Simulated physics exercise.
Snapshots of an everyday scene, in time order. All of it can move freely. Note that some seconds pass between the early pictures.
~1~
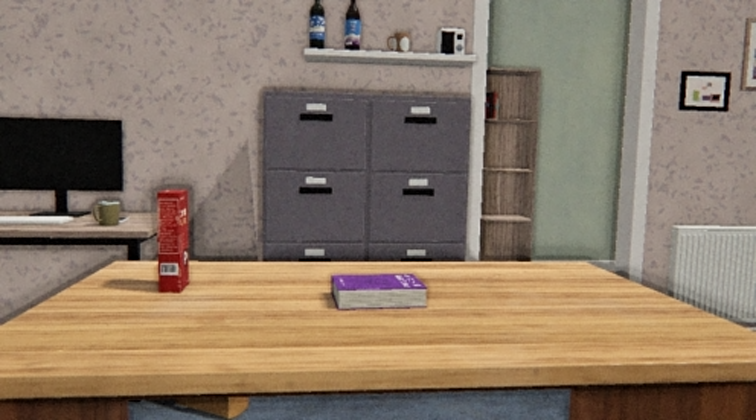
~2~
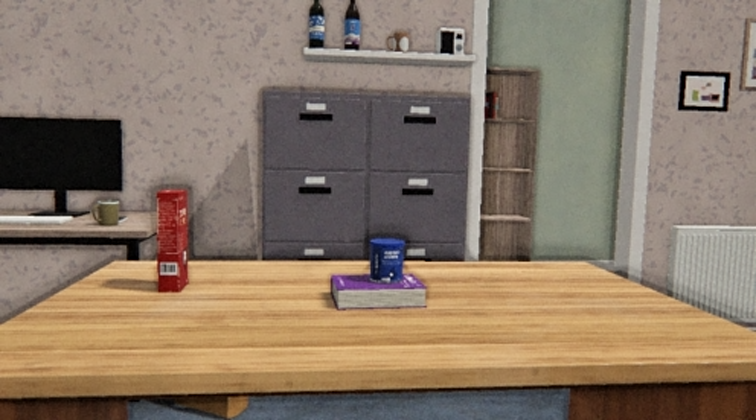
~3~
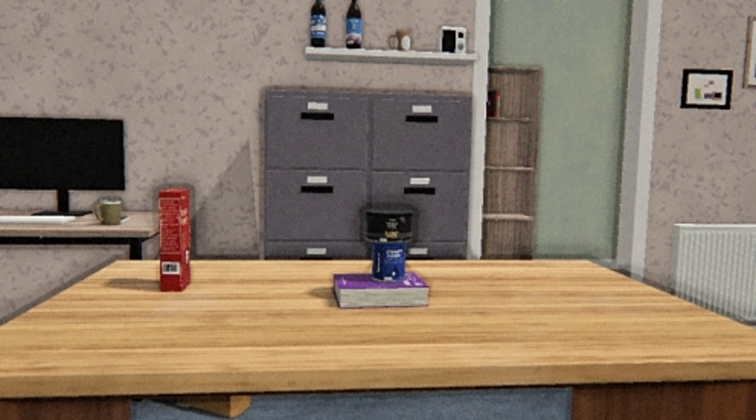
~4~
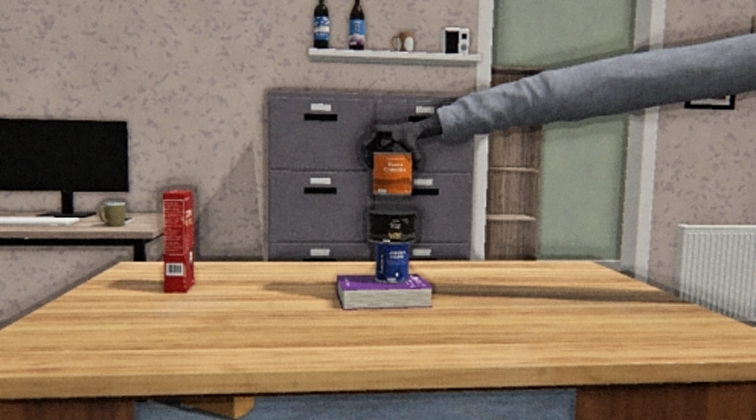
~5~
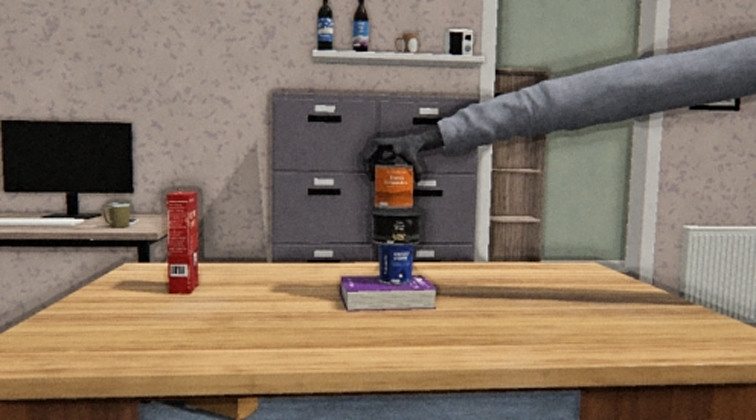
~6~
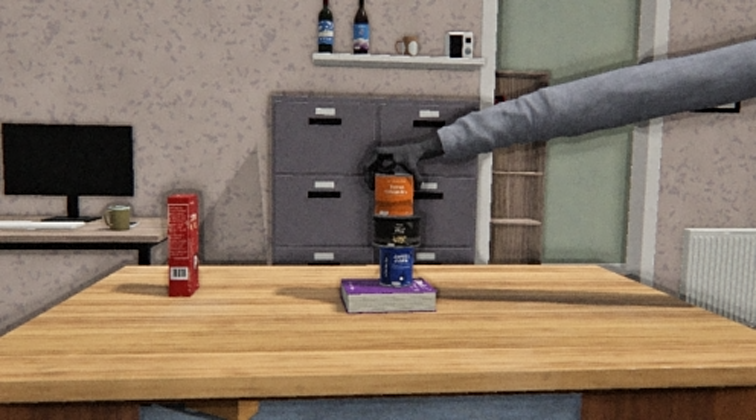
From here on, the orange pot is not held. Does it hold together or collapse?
Stays together.
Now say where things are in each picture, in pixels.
The last thing is not in view yet; purple book (378, 291), in the first frame.
The last thing is not in view yet; blue pot (387, 261), in the second frame.
The last thing is not in view yet; purple book (379, 289), in the third frame.
On its way; orange pot (393, 173); blue pot (392, 261), in the fourth frame.
On its way; orange pot (394, 186); purple book (386, 292), in the fifth frame.
Set down, still held; orange pot (394, 195); blue pot (397, 265), in the sixth frame.
Then, 0.20 s after the last picture, nothing has stirred.
Then, 0.50 s after the last picture, orange pot resting near (394, 195).
At rest, all 5 in place. Seen from the same camera at the end, orange pot near (394, 195). The pile stays up.
